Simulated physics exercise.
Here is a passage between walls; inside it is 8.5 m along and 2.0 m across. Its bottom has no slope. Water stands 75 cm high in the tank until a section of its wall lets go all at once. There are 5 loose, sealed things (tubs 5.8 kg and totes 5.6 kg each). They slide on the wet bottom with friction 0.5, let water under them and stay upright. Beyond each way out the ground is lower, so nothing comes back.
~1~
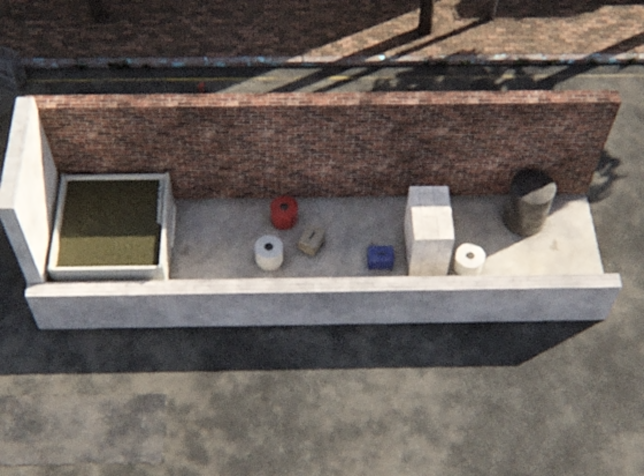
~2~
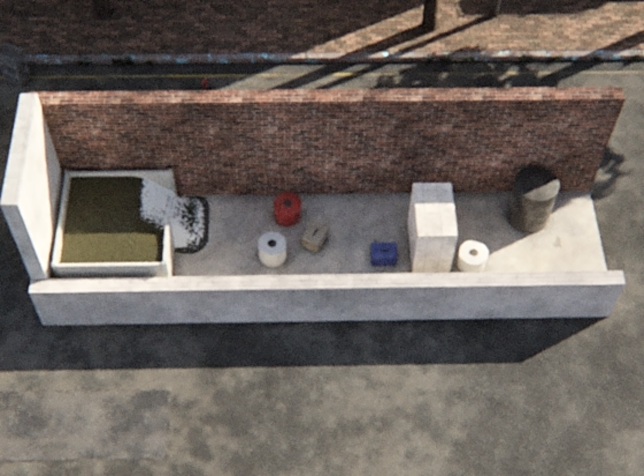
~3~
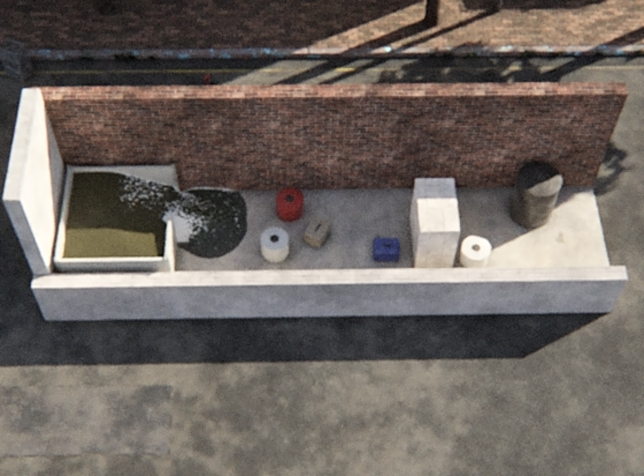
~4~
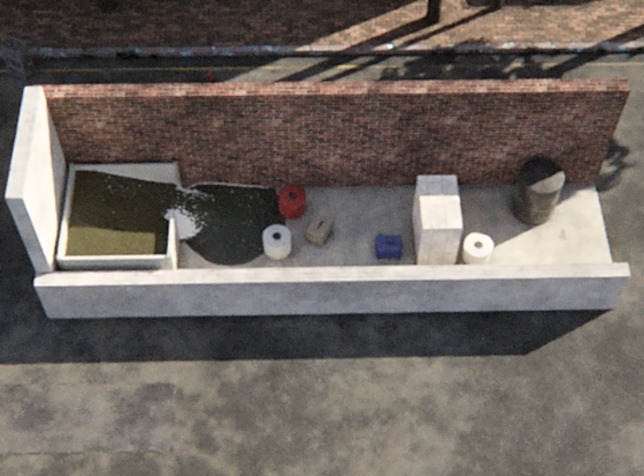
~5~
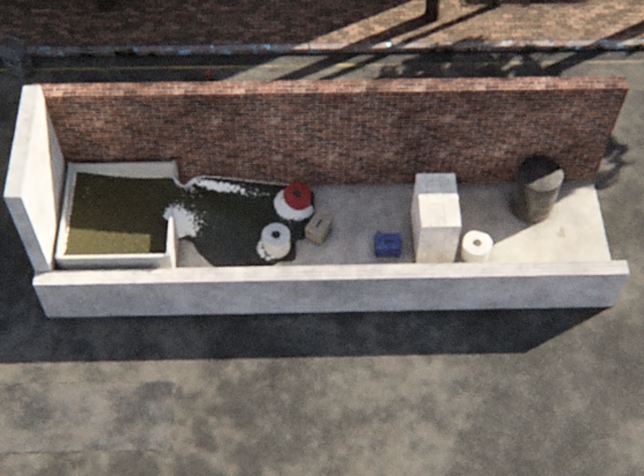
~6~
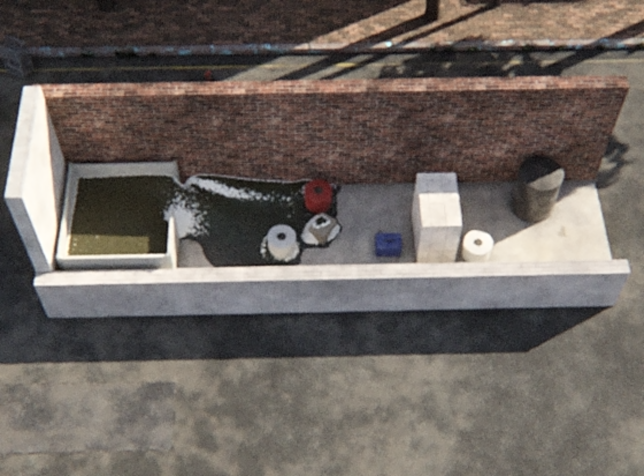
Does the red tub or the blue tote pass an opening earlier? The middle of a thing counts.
The red one.
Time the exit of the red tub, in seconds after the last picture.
Near 7.5 s.
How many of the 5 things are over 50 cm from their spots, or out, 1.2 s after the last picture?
By then 3.
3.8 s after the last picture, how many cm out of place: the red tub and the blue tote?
About 300 and 40 cm.
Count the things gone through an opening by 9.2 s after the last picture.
By then 1.
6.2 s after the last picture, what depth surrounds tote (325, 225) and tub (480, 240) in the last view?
Roughly 9 and 10 cm.
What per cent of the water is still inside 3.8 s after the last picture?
About 88 per cent.
Then, 1.2 s after the last picture the red tub is near (496, 178), 3.4 m from its start, afloat; the blue tote is near (404, 236), 0.2 m from its start, afloat; 0 of 5 are out; 4 afloat.
Then, 3.8 s after the last picture the red tub is near (486, 203), 3.1 m from its start, afloat; the blue tote is near (405, 217), 0.4 m from its start, afloat; 0 of 5 are out; 5 afloat.
Then, 6.2 s after the last picture the red tub is near (531, 229), 3.9 m from its start, afloat; the blue tote is near (407, 195), 0.9 m from its start, afloat; 0 of 5 are out; 5 afloat.
Then, 9.2 s after the last picture the red tub has gone out (7.6 s after the last picture); the blue tote is near (504, 223), 1.9 m from its start, afloat; 1 of 5 are out; 4 afloat.
